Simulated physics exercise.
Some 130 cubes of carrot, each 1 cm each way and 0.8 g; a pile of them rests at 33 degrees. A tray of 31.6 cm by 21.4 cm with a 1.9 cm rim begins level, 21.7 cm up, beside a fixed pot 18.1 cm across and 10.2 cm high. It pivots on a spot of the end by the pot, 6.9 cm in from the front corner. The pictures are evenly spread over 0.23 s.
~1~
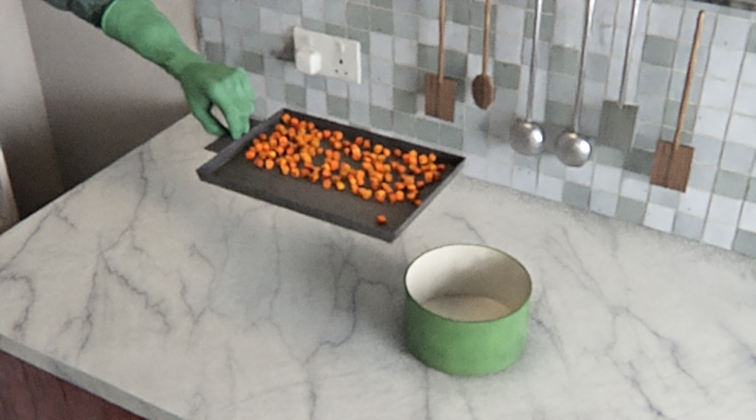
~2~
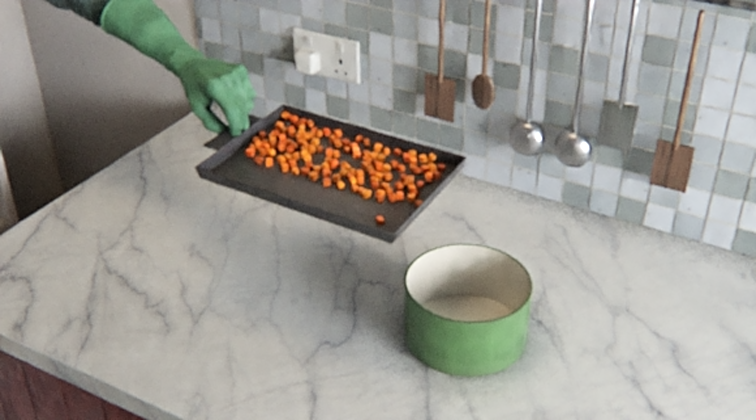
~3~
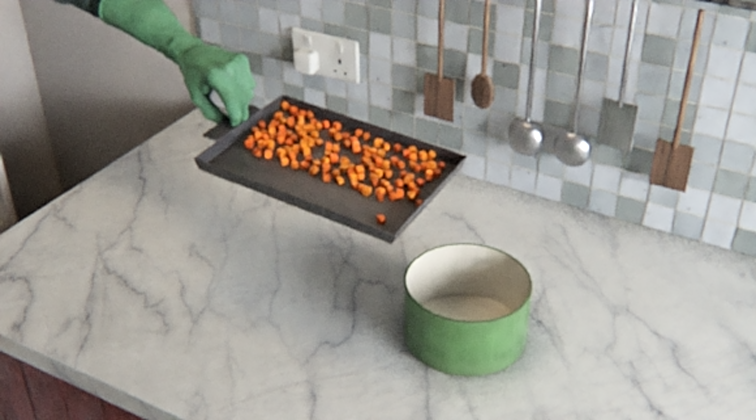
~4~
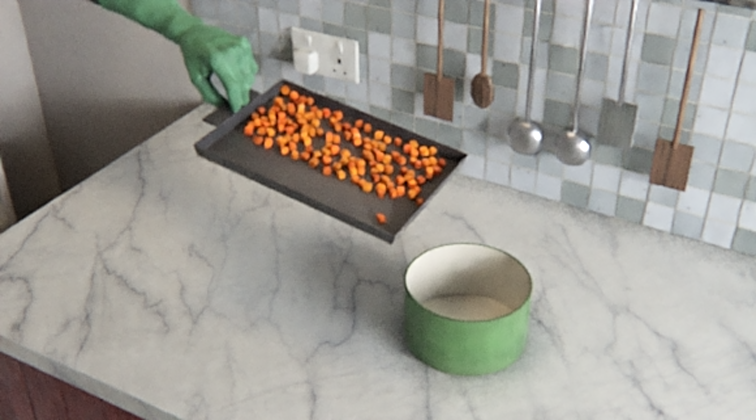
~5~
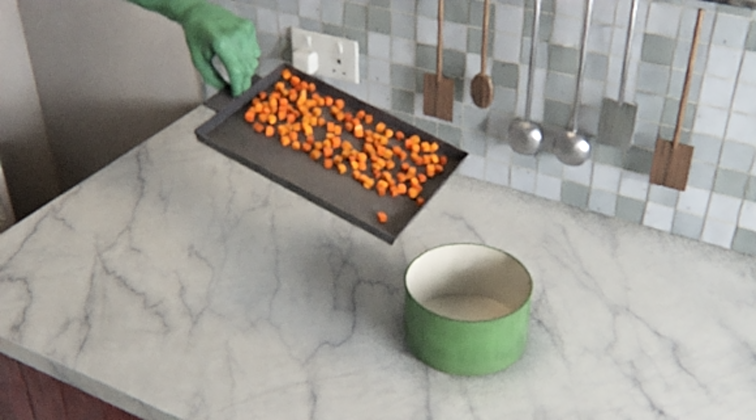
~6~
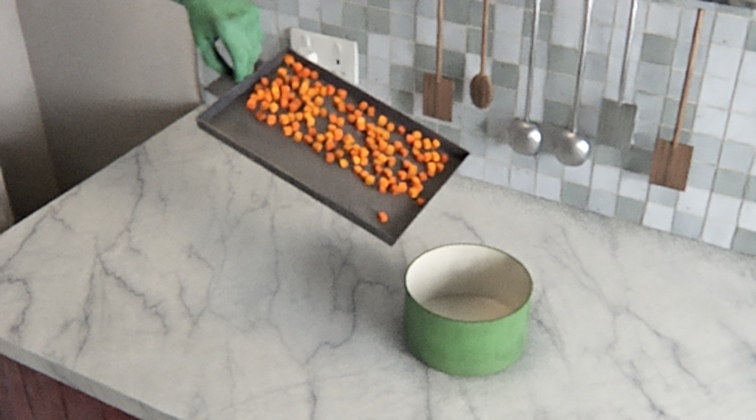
On a marble counter, a green-gloved hand held a dark tray of small orange carrot pieces beside a green pot, then raised the far left end, steadily steepening the tray's slope toward the right.
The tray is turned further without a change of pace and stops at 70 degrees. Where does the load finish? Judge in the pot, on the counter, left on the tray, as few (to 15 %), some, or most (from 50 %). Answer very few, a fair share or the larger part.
Pot: A fair share, counter: A fair share, tray: A fair share.
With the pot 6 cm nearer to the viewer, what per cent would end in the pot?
It would be near 60 per cent.
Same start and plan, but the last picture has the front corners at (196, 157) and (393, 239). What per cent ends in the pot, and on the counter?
Pot 0, counter 60.
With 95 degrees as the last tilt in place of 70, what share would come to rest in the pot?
In that case some 50 per cent.
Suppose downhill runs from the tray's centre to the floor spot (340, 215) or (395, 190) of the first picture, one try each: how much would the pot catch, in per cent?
About 0 and 45 per cent.
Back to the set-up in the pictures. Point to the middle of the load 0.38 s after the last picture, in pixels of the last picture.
Near (417, 162).
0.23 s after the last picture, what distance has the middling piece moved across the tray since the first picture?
About 1 cm.
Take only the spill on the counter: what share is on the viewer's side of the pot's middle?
Roughly 90 per cent.
Then, 0.23 s after the last picture, tilt 45 degrees; the tray holds 100 %, the pot 0 %.
Then, 0.38 s after the last picture, tilt 62 degrees; the tray holds 100 %, the pot 0 %.
Then, 0.66 s after the last picture, tilt 70 degrees; the tray holds 30 %, the pot 30 %.
In the end, pot 35 %, counter 40 %, tray 25 %.
